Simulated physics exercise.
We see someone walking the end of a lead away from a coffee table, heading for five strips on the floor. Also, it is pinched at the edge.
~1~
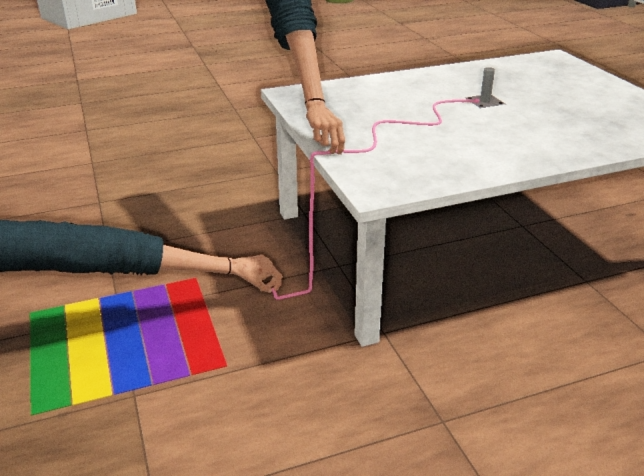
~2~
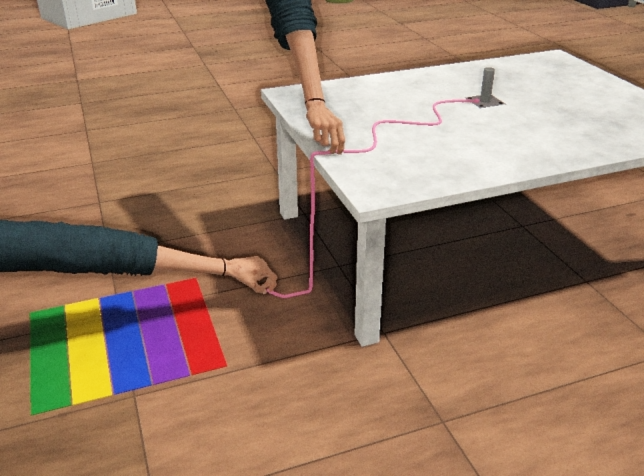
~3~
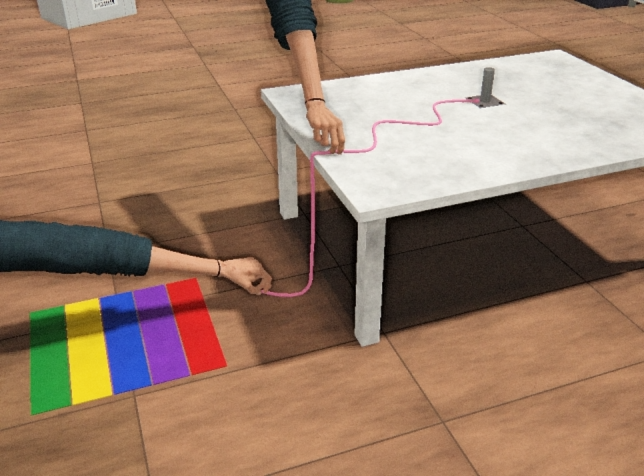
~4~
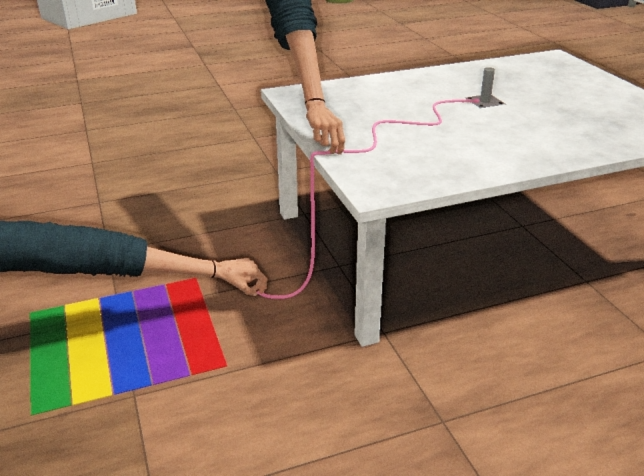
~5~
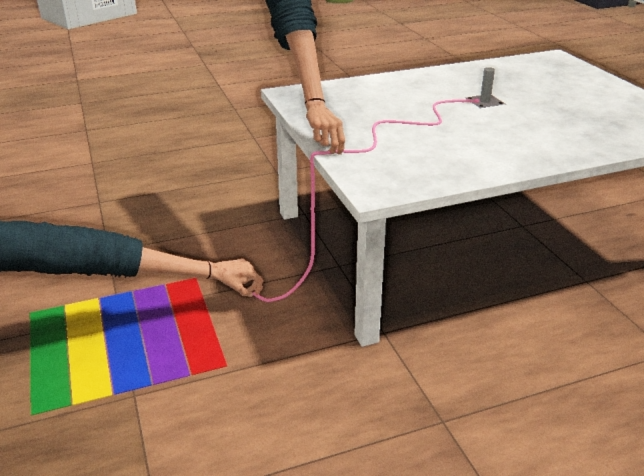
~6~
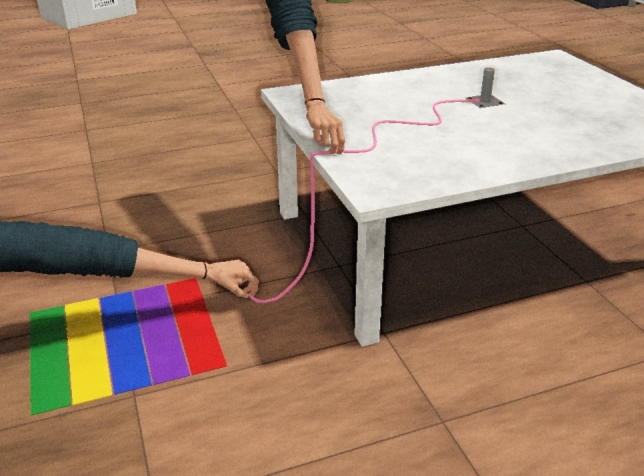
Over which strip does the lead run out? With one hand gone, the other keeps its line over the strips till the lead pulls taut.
Over the yellow strip.
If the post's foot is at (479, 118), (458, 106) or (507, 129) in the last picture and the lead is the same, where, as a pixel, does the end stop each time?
In pixels, the answers are (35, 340), (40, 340) and (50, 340).
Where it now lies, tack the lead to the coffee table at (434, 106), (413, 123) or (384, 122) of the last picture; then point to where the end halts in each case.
The places are (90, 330), (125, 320) and (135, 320).
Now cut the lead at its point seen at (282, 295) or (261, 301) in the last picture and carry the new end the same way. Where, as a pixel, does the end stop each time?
The places are (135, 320) and (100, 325).
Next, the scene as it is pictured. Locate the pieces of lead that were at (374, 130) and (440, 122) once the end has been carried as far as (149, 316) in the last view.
Point 1 - (337, 141); point 2 - (408, 122).
A little later, end near (149, 316); over purple.
Next, end near (106, 326); over blue.
When it is tight, end near (81, 331); over yellow. It gets as far as the yellow strip.
